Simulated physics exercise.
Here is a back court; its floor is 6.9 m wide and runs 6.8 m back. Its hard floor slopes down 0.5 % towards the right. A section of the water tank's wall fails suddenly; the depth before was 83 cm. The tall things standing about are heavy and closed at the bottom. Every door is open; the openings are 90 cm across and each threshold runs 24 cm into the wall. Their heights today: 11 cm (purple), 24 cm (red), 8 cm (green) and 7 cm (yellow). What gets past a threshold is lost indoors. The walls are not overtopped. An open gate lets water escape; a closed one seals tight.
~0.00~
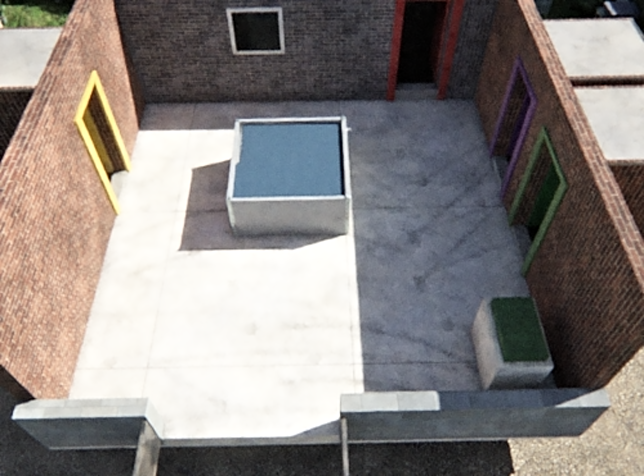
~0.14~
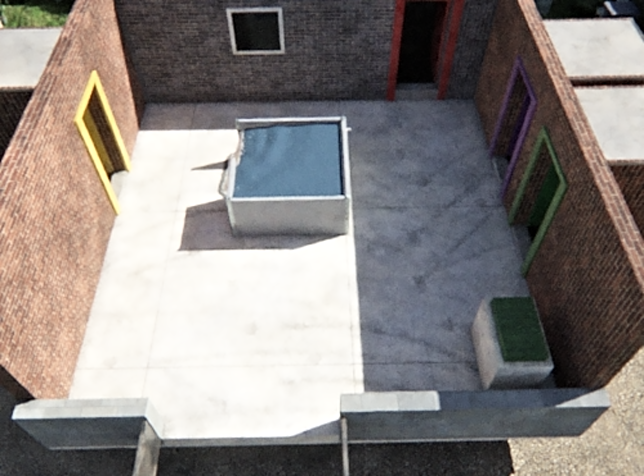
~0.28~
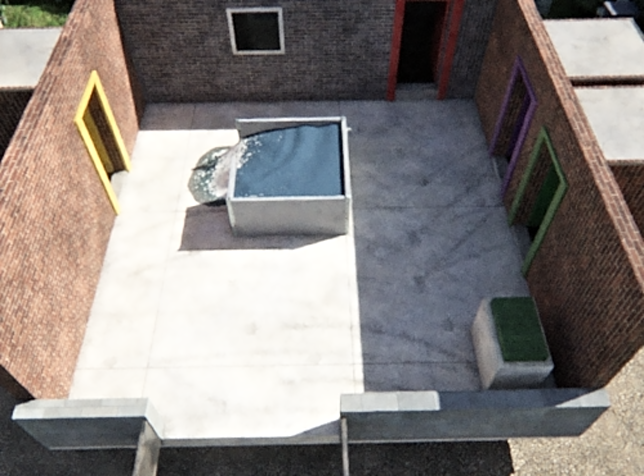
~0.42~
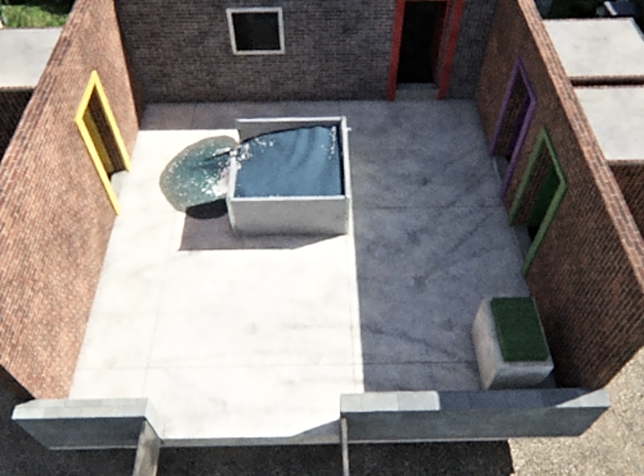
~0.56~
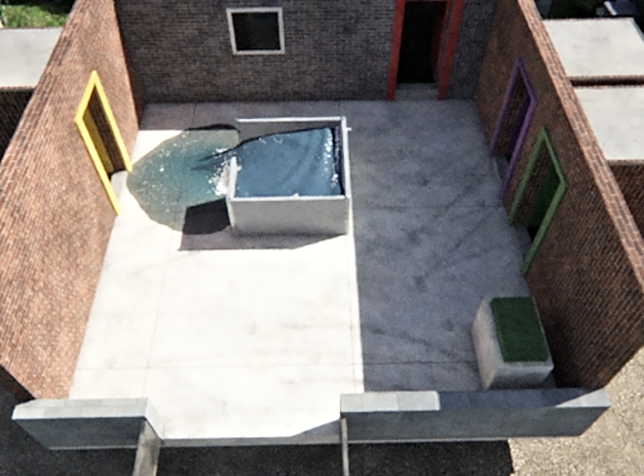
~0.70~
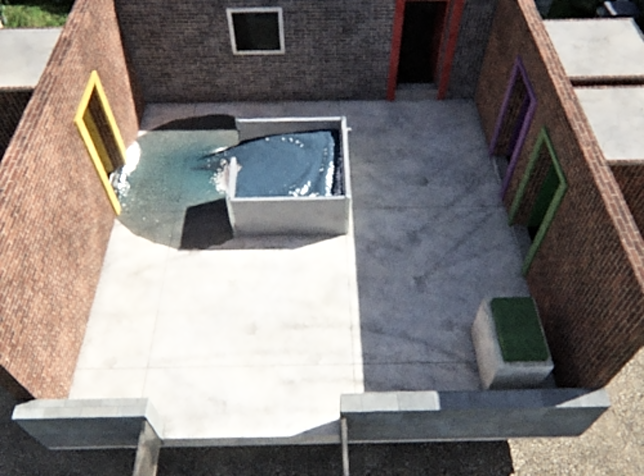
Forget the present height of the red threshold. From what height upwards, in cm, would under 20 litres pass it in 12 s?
It would have to be roughly 6.5 cm high.
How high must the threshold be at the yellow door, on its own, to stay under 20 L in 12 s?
About 35 cm at yellow.
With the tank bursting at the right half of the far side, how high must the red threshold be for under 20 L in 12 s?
Then roughly 13.0 cm.
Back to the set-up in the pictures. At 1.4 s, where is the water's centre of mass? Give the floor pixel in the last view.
At about (250, 183).
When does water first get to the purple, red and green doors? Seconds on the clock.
Purple 4.5 s, red 3.6 s, green 5.5 s.
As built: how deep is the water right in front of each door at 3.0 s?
In cm: Purple 0, red 0, green 0, yellow 24.
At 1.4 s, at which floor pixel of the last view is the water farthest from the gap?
At about (93, 309).
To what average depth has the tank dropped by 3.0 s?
About 34 cm.
After 1.4 s water covers 15 % of the floor, deepest (54 cm) near (146, 107); it has not reached the red door.
After 3.0 s water covers 35 % of the floor, deepest (30 cm) near (146, 107); it has not reached the red door.
After 12.0 s water covers 95 % of the floor, deepest (12 cm) near (538, 332); 7 cm at the red door, 0 litres in over its 24 cm threshold.
At the red door as built, the water arrived by 3.6 s and peaked near 11 cm at 8.0 s.
Run again over the same 12 s with other heights there, 31 litres in over 5.5 cm, 10 litres over 7.5 cm. The limit of 20 litres is kept from about 6.5 cm up.
